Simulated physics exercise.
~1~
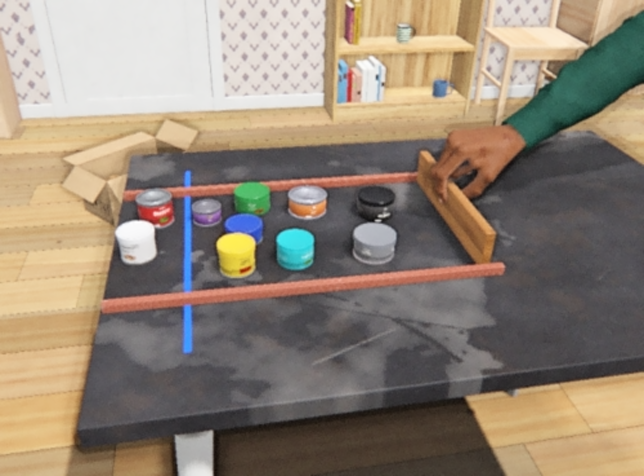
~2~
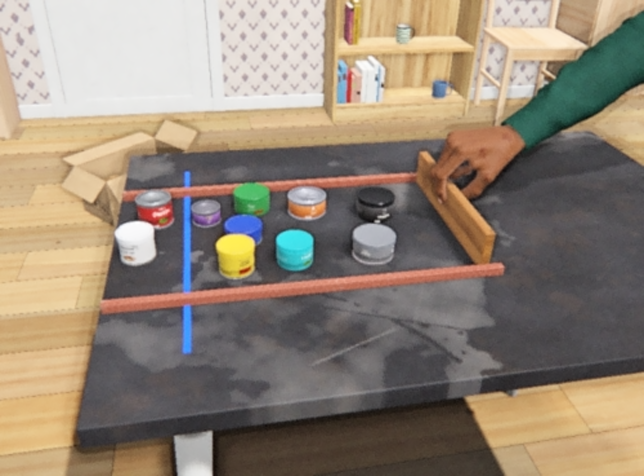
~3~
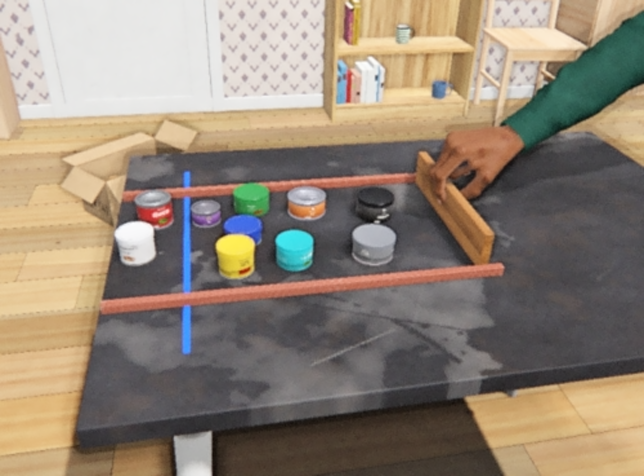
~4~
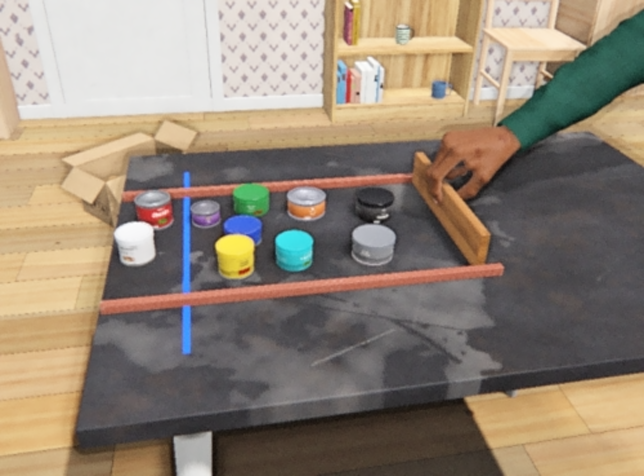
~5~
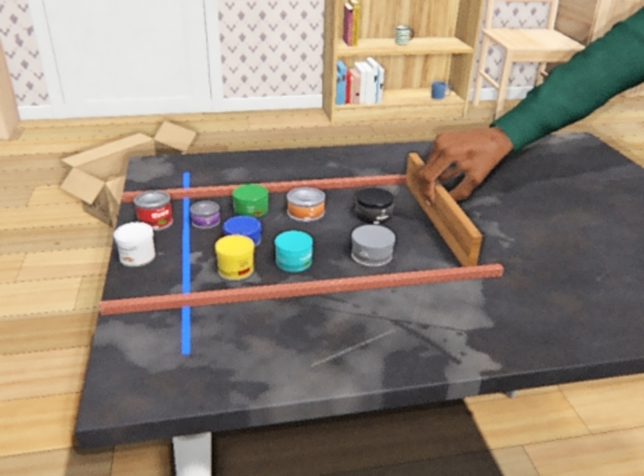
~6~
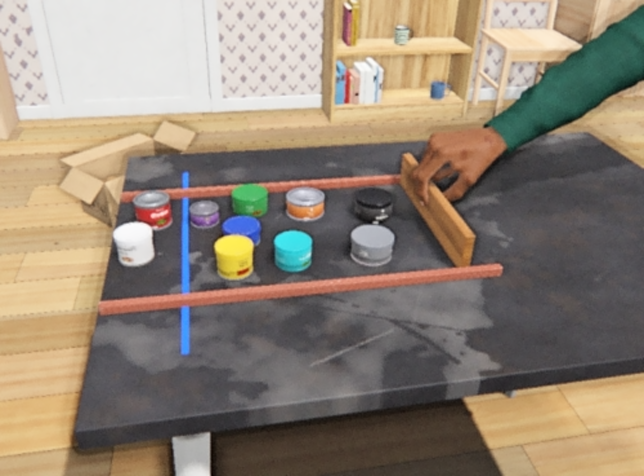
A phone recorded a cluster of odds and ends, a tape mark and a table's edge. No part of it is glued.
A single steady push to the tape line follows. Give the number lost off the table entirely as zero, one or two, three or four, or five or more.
Lost off the table: One or two.
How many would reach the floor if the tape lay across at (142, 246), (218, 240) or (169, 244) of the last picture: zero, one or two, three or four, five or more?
Lab note - count per position: At least five; zero; 3 or 4.
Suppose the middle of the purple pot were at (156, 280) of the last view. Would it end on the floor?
From that start the object does not stay.
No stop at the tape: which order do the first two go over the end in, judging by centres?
The order is the red tin, then the white tin.
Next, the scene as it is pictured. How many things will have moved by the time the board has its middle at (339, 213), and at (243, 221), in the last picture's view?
The counts are 5 and 8.
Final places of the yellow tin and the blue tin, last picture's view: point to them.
The first comes to rest at (110, 284), and the second at (151, 246).
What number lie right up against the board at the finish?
That number would be 3.
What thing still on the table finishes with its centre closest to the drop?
The answer is the white tin.
A little later, none off yet; white tin at rest near (135, 245); red tin at rest near (153, 211); purple pot at rest near (205, 215).
When it is over, the number that fall off is one or two; down, red tin.
